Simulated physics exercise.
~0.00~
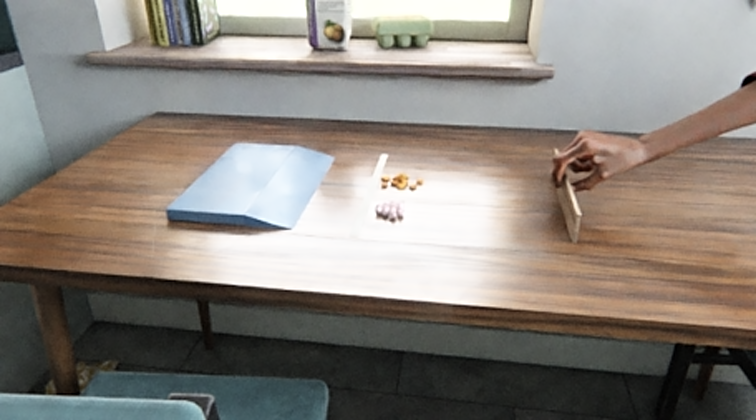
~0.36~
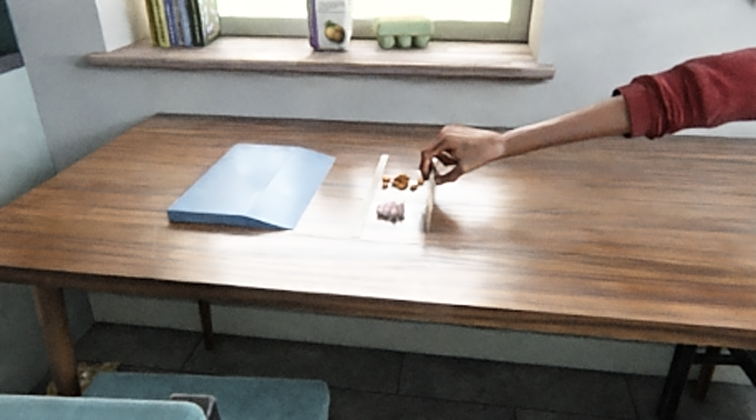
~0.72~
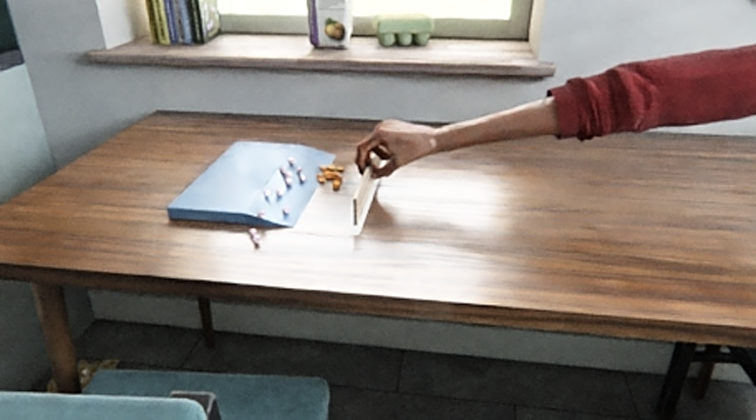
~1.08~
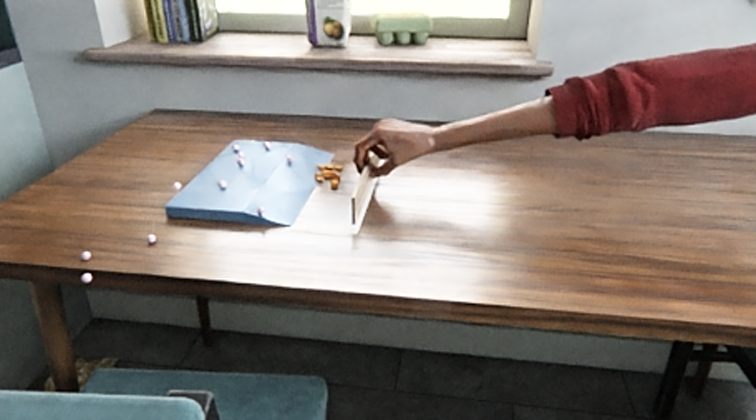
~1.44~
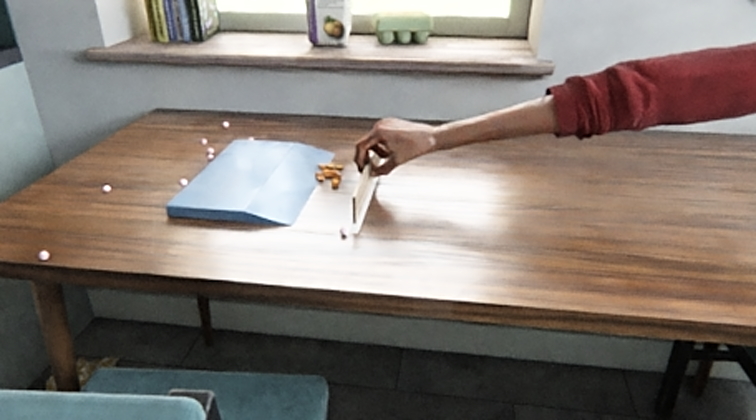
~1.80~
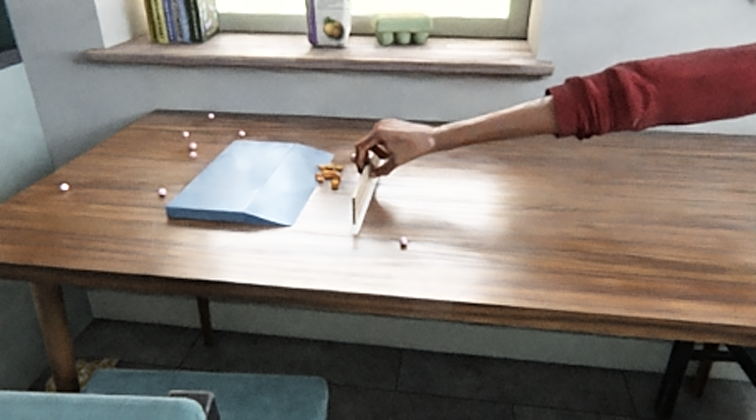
A hand slides a wooden strip left, scattering pinkish beads past the ramp while orange pieces stay behind.
